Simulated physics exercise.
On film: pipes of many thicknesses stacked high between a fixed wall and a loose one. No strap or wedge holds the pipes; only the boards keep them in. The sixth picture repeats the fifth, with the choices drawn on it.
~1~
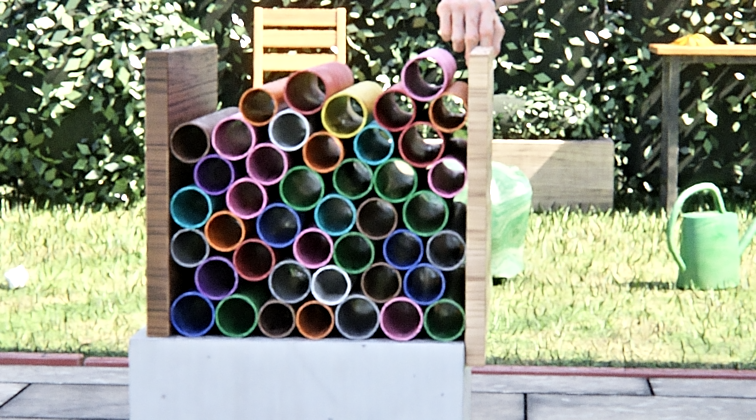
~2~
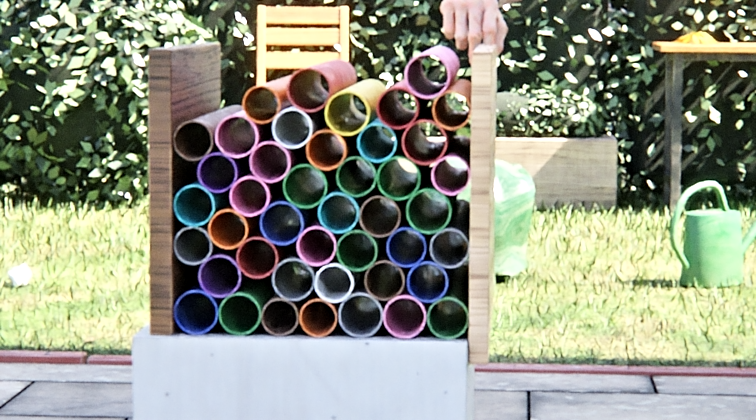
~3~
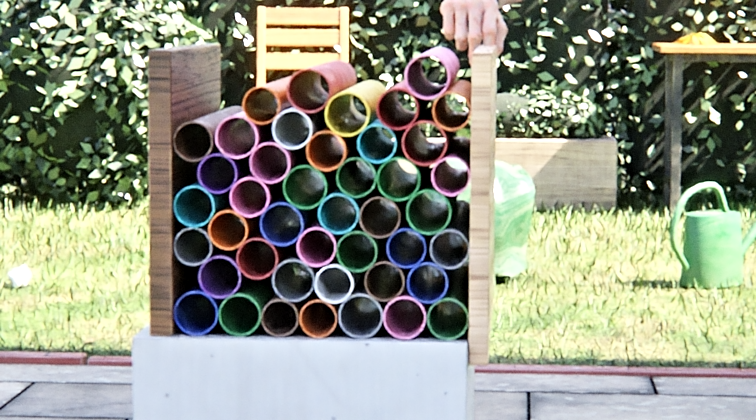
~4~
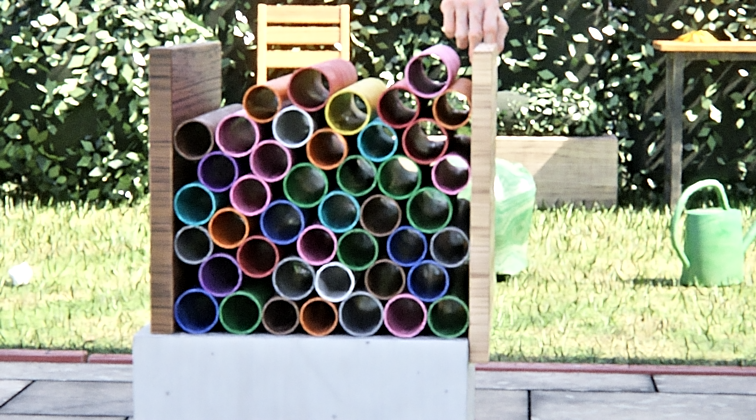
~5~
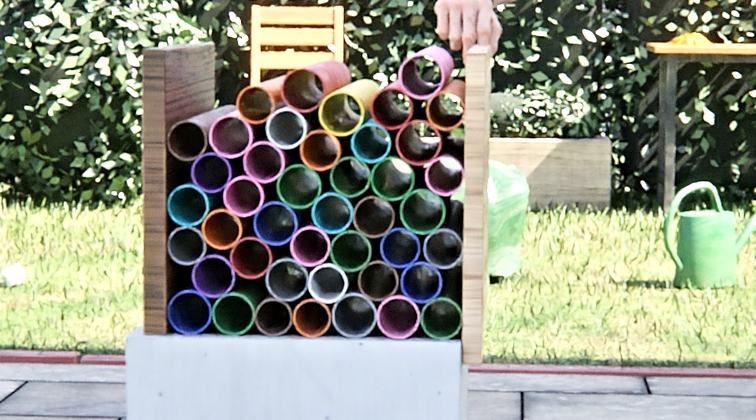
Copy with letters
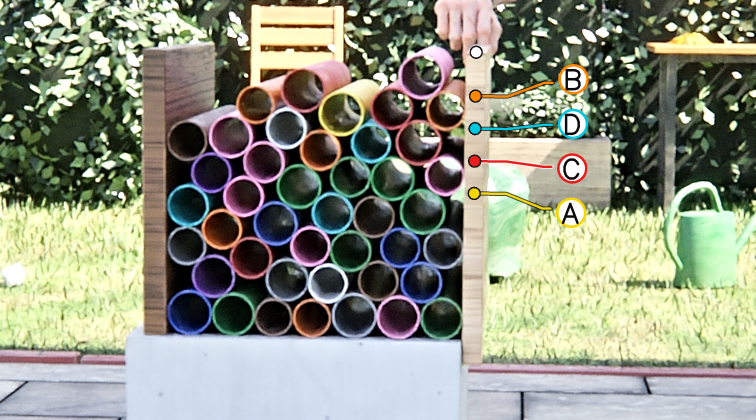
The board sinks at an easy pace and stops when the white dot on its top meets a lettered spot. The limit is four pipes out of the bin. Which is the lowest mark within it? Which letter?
Down to A.
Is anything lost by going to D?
No, at D.
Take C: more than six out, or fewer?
It loses fewer than six.
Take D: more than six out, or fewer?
Fewer than six.
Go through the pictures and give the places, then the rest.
In the first picture, a green pipe (302, 188); an orange pipe (323, 152).
In the second picture, an orange pipe (326, 150); an orange pipe (452, 111).
In the third picture, a red pipe (309, 91); side board (484, 191).
In the fourth picture, a pink pipe (405, 316).
In the fifth picture, a grey pipe (443, 249); a pink pipe (311, 247).
On the marked copy, A at (474, 193); B at (476, 96); C at (475, 161); D at (475, 128); the white dot at (476, 52).
Taking A. A third of the way, top of the board (465, 117).
Two thirds of the way, top of the board (464, 190).
When it is over, top of the board (464, 192), two out over the board.
As for the rest, B none out over the board; C two out over the board; D none out over the board.
